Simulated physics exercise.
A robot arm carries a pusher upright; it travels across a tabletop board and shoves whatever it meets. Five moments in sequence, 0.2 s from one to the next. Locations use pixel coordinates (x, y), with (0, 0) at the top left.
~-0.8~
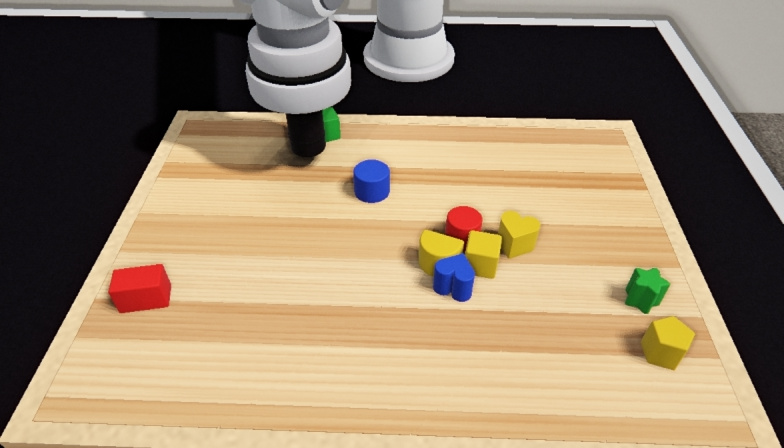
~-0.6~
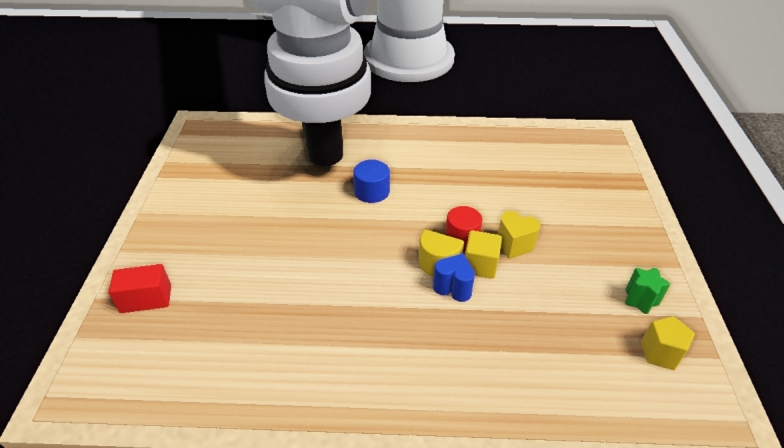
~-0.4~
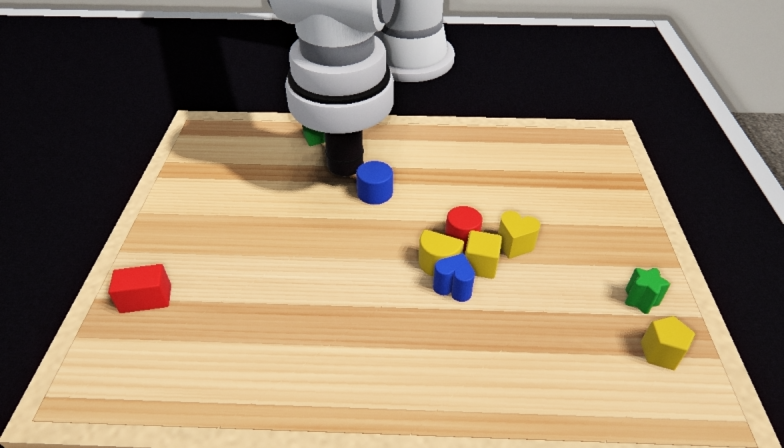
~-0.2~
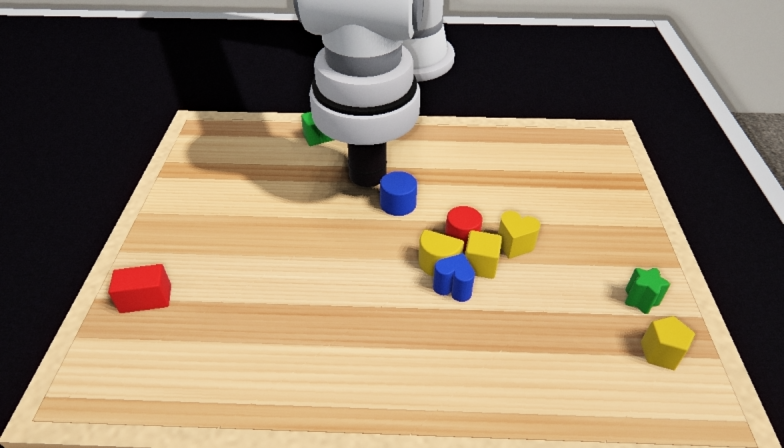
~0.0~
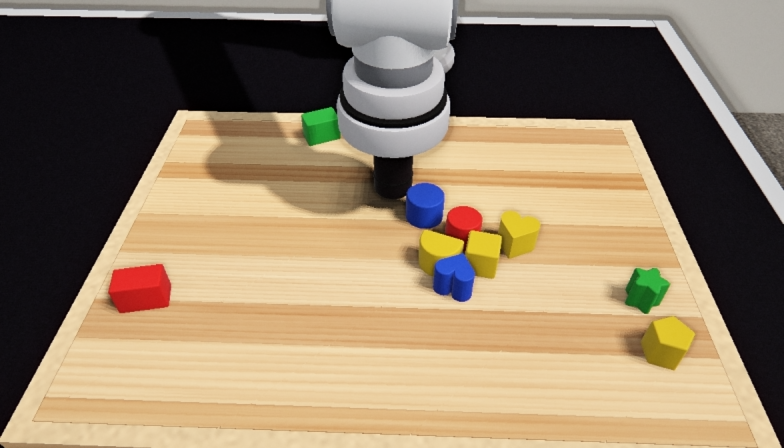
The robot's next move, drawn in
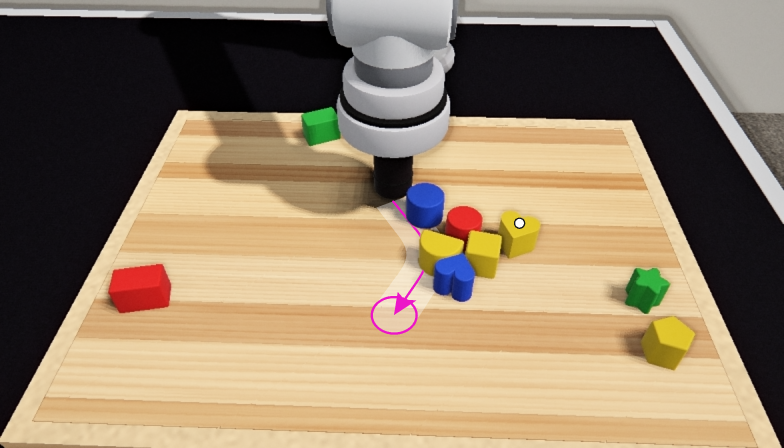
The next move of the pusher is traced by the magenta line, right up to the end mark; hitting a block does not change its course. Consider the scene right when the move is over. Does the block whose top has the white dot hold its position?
Short answer: No.
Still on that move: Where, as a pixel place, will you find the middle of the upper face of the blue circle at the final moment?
Pixel (462, 209).
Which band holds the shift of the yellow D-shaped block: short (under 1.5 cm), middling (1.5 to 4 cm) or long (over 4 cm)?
Answer: More than 4 cm.
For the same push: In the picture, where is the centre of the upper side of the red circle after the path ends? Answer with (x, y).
Its top centre is at about (498, 222).
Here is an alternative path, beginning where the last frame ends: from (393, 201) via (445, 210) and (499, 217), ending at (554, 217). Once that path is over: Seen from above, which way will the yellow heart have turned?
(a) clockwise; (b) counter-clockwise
b: Counter-clockwise.
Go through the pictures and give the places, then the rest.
In the first frame, lower end of the pusher (309, 148), tops of blocks, blue circle (371, 170), yellow D-shaped block (440, 242), blue heart (456, 266), red circle (465, 217), yellow heart (520, 223).
In the second frame, pusher (326, 156), blocks as before.
In the third frame, pusher (346, 166), blue circle (375, 171).
In the fourth frame, pusher (368, 176), blue circle (399, 182).
In the fifth frame, pusher (393, 188), blue circle (426, 194), yellow D-shaped block (440, 242), blue heart (456, 266), red circle (465, 217), yellow heart (520, 223).
The drawn path runs from (393, 201) through (419, 234) and (422, 273) to (394, 315); the dot is on the yellow heart.
What follows on the original path. One third of the way, pusher (420, 221); blue circle (460, 209); red circle (495, 222); yellow heart (529, 224).
Two thirds of the way, pusher (422, 261); blue circle (462, 209); yellow D-shaped block (442, 277), turned 60° anticlockwise; blue heart (475, 288), turned 40° anticlockwise; red circle (498, 222); yellow heart (531, 224), turned 15° clockwise.
At the end, pusher (394, 302); blue circle (462, 209); yellow D-shaped block (442, 289), turned 85° anticlockwise; blue heart (477, 291), turned 55° anticlockwise; red circle (498, 222); yellow heart (531, 224), turned 15° clockwise.
